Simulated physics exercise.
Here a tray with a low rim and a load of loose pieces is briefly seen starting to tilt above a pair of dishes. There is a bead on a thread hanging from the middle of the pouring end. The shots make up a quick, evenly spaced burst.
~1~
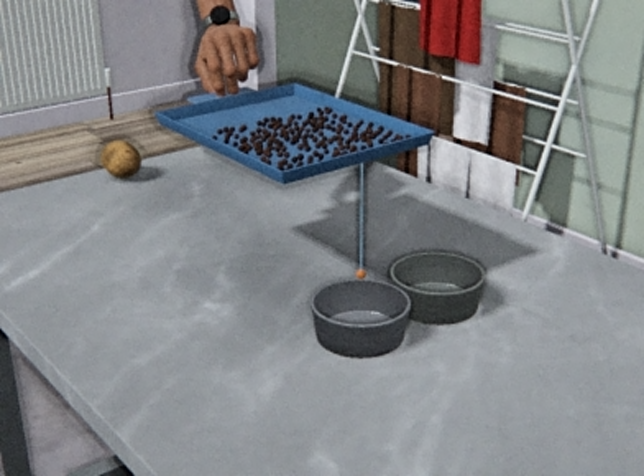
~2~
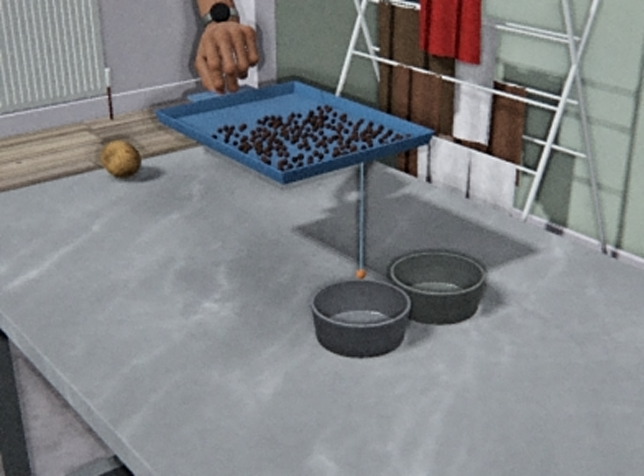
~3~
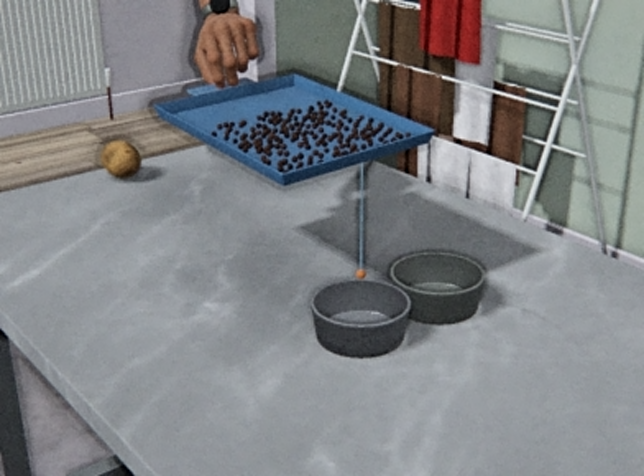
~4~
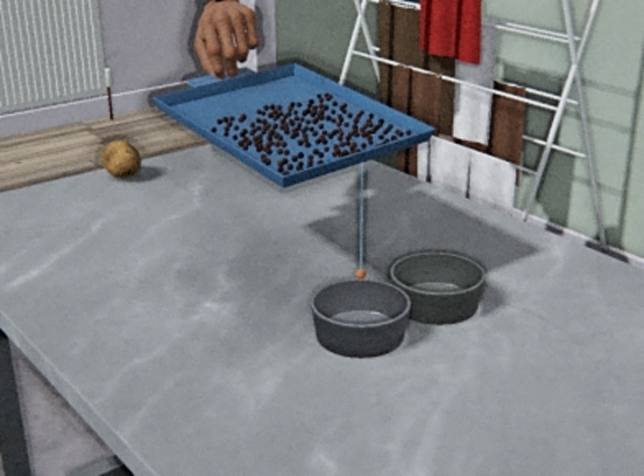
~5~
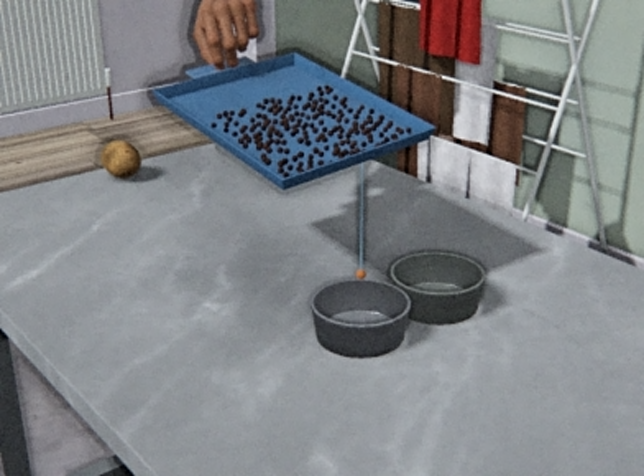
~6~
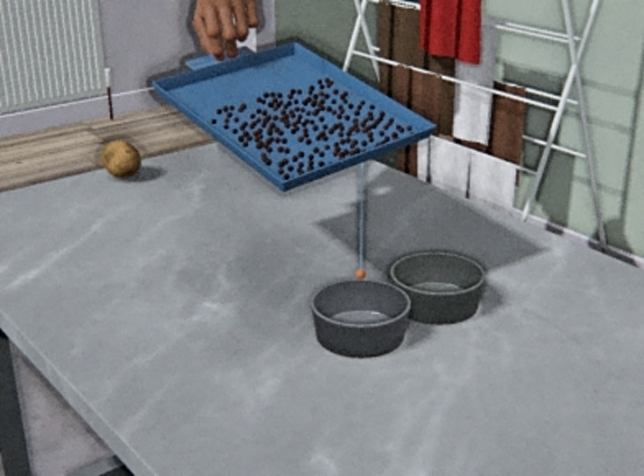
A blue tray scattered with small dark berries starts out nearly level above two grey dishes on a grey table, a hand at its far edge. The hand then lifts that edge gradually, and the tray slants toward the near side, its left front corner lowest, while the berries stay spread across it.
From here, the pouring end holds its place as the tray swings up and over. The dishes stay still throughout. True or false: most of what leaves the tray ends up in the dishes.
False.
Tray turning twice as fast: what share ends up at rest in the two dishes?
I'd put it near 20 per cent.
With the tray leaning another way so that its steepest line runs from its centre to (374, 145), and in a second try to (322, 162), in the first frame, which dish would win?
Rightward dish at the first place, Leftward dish at the second.
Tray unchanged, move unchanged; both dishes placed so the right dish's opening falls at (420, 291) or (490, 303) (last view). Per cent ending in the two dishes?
Approximately 60 percent, followed by approximately 0 percent.
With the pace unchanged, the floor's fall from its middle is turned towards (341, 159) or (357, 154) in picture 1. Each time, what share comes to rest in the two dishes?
Near 60 % and, after that, 90 %.
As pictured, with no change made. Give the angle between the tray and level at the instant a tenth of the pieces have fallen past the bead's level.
Reading: Some 90°.
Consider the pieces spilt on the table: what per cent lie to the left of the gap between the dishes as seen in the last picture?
Left share: Some 100 per cent.
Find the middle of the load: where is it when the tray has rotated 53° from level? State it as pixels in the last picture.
The load is centred about (316, 159).
Soon, tray tipped steeply; nearly all on the tray; a stray few outside both; a stray few in the air.
A while on, tray tipped right over; about half on the tray; a stray few in the left dish; a small part outside both; about a third in the air.
Towards the end, tray tipped past a quarter turn; about a quarter in the left dish; about two thirds outside both.
Finally, tray tipped past a quarter turn; about a quarter in the left dish; none in the right dish; about two thirds outside both.
